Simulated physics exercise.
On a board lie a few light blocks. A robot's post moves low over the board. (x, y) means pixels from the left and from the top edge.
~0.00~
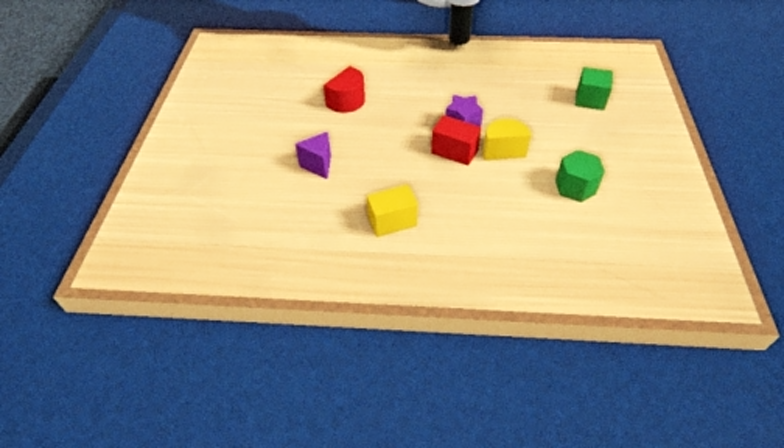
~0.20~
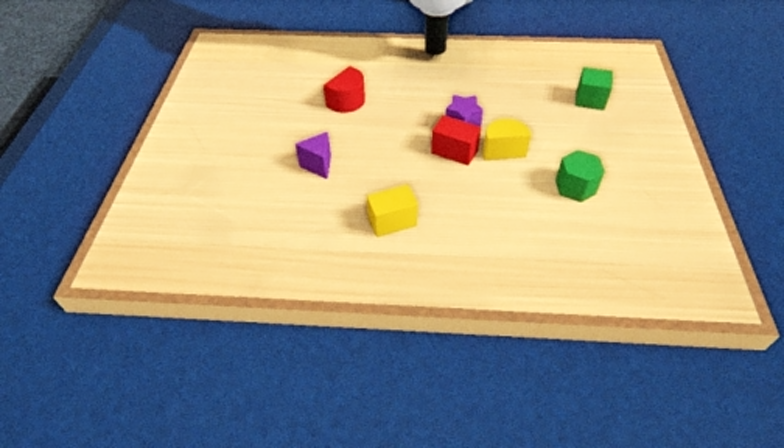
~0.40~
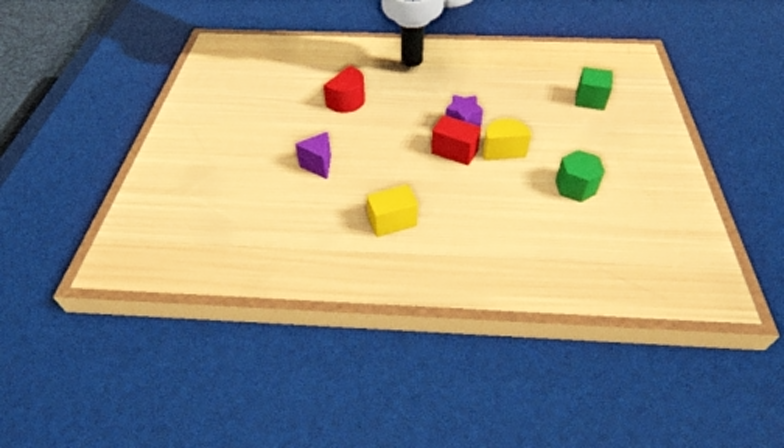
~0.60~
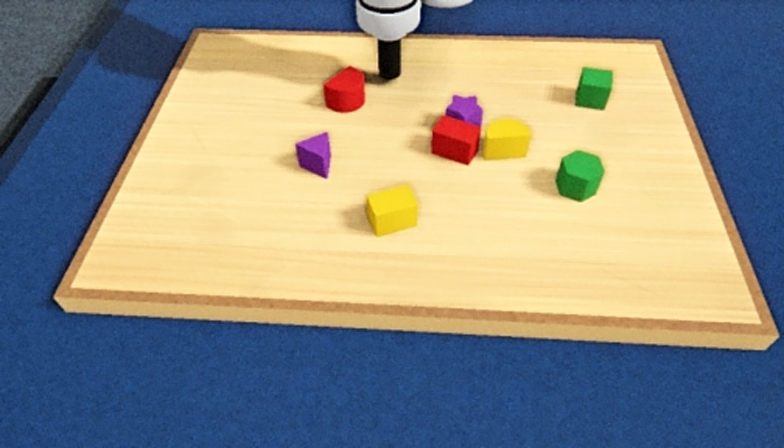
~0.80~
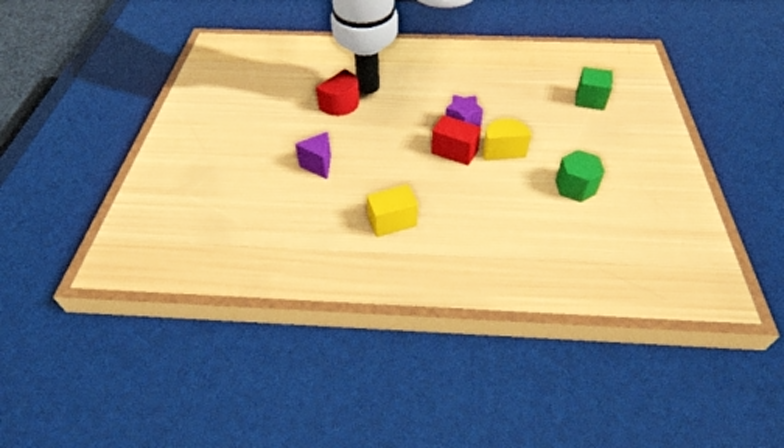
To begin with, a robot's dark post sits at the far edge of a wooden board scattered with red, purple, yellow and green blocks. The post moves left and toward the viewer, nearing the red half-round block, then nudges it slightly to the left while the other blocks stay still.
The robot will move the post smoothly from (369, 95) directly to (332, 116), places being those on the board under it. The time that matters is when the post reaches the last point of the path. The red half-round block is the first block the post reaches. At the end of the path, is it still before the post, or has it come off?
Ahead to the end.
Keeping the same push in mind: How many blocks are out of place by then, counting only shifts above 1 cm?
Just one will move.
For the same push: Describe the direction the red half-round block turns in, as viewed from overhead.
Its spin: Clockwise.
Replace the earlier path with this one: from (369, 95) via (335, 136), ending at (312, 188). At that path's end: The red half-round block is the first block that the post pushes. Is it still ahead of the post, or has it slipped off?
It ends up beside or behind the post.
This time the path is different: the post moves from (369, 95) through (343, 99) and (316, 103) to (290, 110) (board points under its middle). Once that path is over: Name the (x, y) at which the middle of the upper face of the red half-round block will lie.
About (283, 107).
On the path given first. Halfway along, post (349, 98); red half-round block (318, 91).
At the end, post (331, 108); purple triangular piece not moved; red half-round block (297, 99), turned 25° clockwise.
